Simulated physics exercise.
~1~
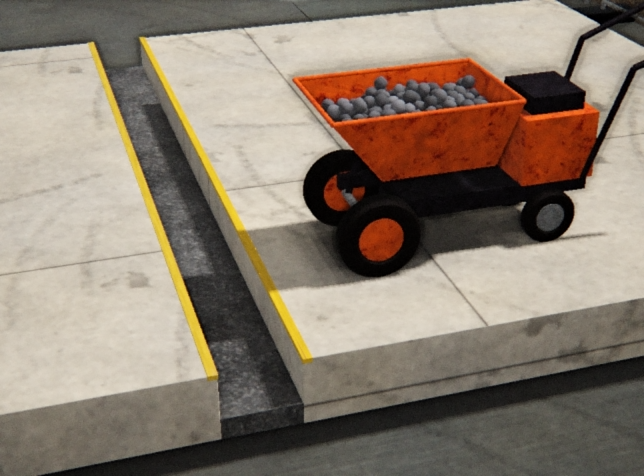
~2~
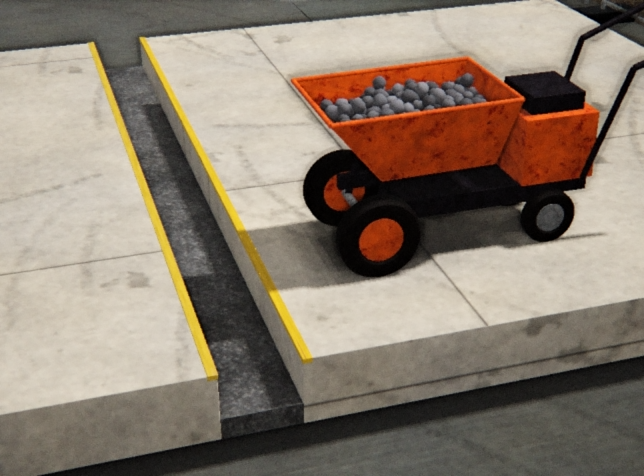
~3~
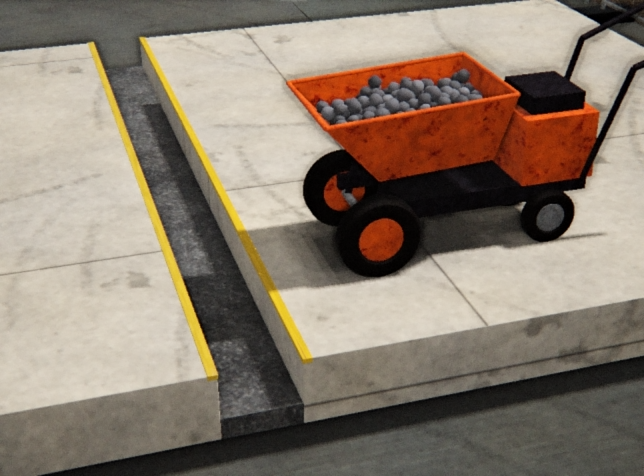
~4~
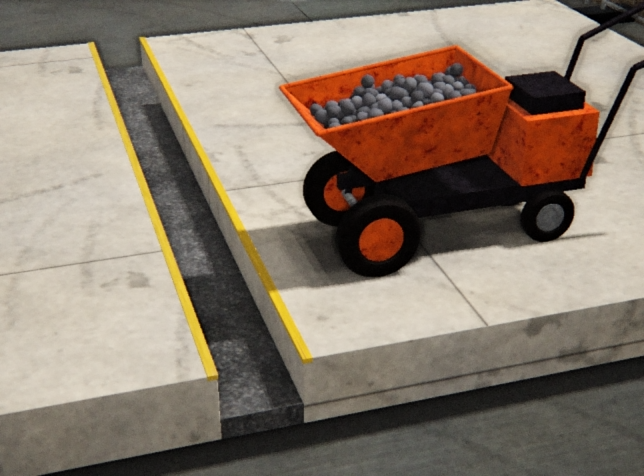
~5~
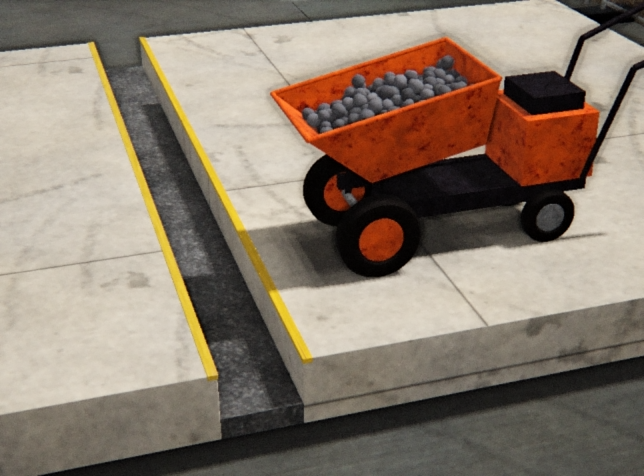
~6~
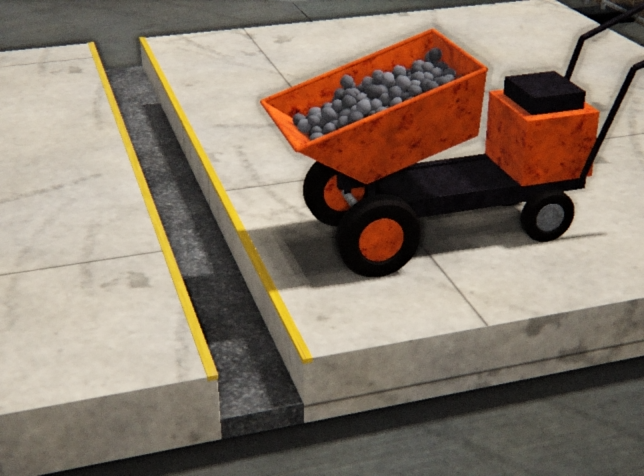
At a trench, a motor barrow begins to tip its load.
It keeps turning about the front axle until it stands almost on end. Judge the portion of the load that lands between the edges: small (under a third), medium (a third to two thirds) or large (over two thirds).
Large.
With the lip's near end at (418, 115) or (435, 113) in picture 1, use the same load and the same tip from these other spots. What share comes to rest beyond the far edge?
First spot 0 per cent, second spot 0 per cent.
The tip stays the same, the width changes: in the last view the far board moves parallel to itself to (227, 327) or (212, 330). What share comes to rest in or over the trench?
Close to 50 per cent in the first, close to 70 per cent in the second.
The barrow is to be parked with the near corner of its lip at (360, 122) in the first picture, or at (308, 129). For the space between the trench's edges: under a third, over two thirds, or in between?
Place one, beyond two thirds; place two, in the middle band.
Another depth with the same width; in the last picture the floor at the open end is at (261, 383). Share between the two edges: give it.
Around 50 percent.
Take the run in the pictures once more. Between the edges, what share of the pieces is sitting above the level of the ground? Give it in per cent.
Estimate: Around 10 %.
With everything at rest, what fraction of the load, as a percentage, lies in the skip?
Roughly 5 percent.
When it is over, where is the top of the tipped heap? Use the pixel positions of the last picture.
My guess for the top is about pixel (173, 267).
Just after the last frame, skip tipped steeply; every one in the skip.
A moment on, skip tipped right over; the larger part in the skip; roughly a quarter in or heaped over the trench; just a few beyond it; just a few falling.
Further on, skip tipped right over; about a tenth in the skip; the larger part in or heaped over the trench; about a tenth beyond it.
When it is over, skip tipped right over; about a tenth in the skip; the larger part in or heaped over the trench; about a tenth beyond it.
